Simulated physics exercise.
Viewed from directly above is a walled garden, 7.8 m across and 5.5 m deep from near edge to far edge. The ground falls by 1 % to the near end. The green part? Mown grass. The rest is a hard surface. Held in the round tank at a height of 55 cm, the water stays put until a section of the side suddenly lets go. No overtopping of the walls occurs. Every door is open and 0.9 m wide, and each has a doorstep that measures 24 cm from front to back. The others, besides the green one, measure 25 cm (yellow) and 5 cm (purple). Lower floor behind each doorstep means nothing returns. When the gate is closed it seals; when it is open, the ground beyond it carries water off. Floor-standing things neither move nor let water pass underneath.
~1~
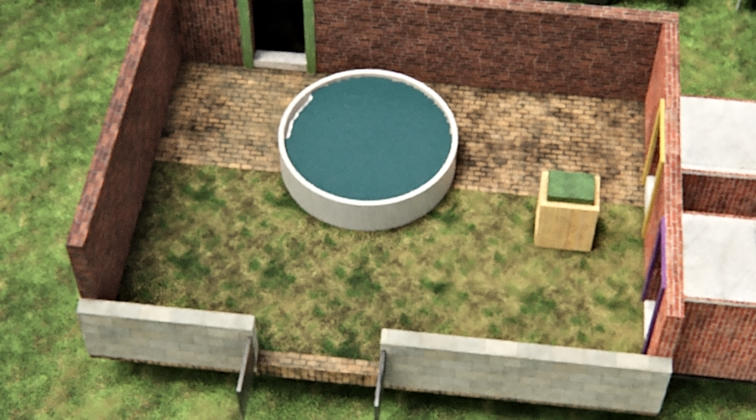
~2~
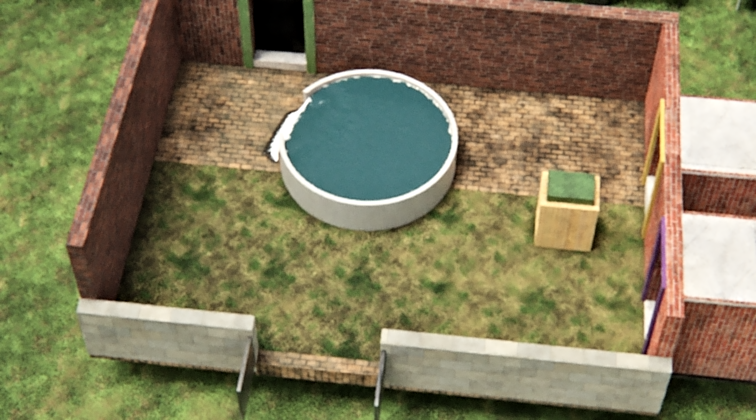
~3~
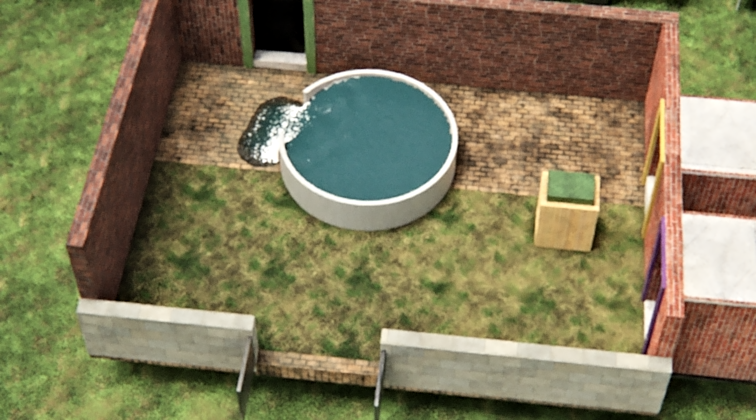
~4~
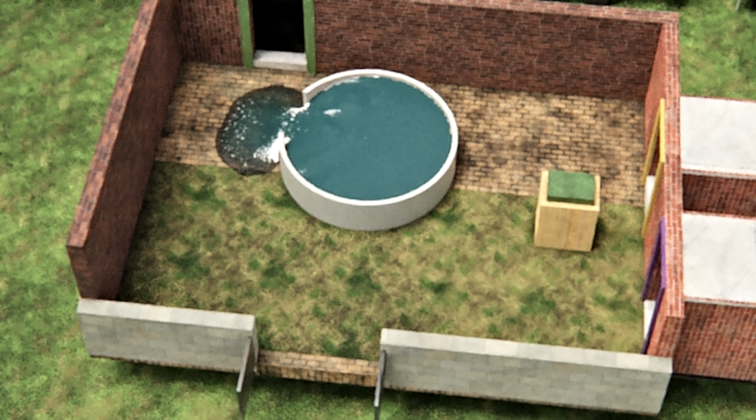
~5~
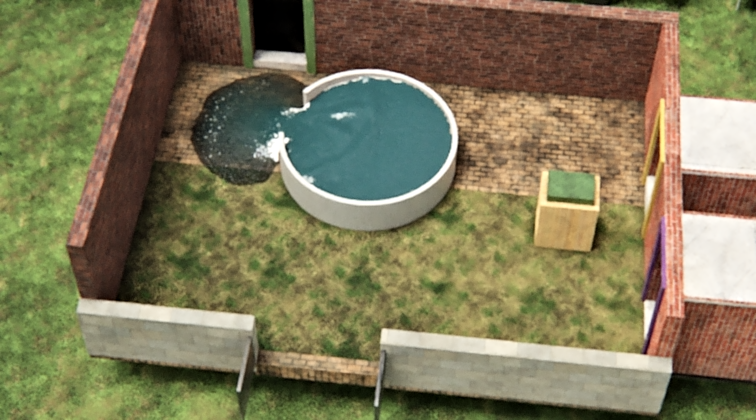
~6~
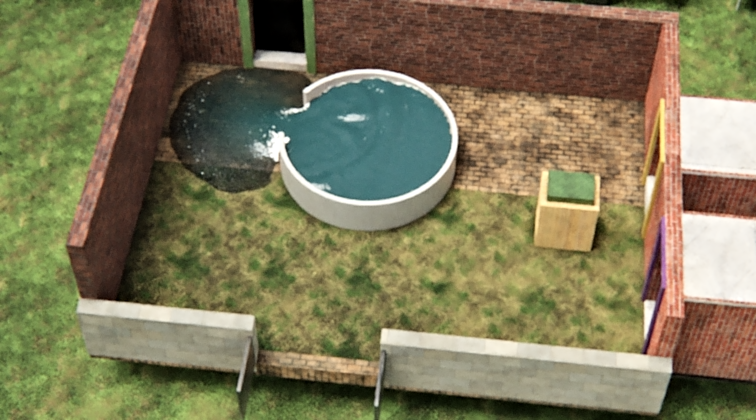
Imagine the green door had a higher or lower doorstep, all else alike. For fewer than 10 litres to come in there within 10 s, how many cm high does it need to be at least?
It needs to be at least about 18 cm high.
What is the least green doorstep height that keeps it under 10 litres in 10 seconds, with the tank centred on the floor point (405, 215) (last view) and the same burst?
About 12.0 centimetres.
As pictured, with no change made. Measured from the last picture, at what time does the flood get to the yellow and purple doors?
Yellow 7.0 s, purple not within the 10 s.
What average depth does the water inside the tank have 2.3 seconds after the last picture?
34 cm, roughly.
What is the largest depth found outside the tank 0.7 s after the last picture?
About 42 cm.
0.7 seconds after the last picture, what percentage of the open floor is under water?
Around 15 per cent of the free floor.
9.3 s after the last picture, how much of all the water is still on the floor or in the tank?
Around 94 per cent of the water.
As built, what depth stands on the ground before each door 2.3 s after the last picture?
Door depths (cm): Yellow = 0, purple = 0, green = 18.
Then, 0.7 s after the last picture water covers 15 % of the floor, deepest (42 cm) near (181, 64); 11 cm at the green door, 0 litres in over its 17 cm doorstep.
Then, 2.3 s after the last picture water covers 25 % of the floor, deepest (30 cm) near (226, 100); 18 cm at the green door, 3 litres in over its 17 cm doorstep.
Then, 9.3 s after the last picture water covers 85 % of the floor, deepest (14 cm) near (107, 333); 8 cm at the green door, 14 litres in over its 17 cm doorstep.
At the green door as built, the water peaked near 18 cm, 2.5 s after the last picture.
Run again over the same 10 s with other heights there, 24 litres in over 15.5 cm, 2 litres over 21 cm. The limit of 10 litres is kept from about 18 cm up.
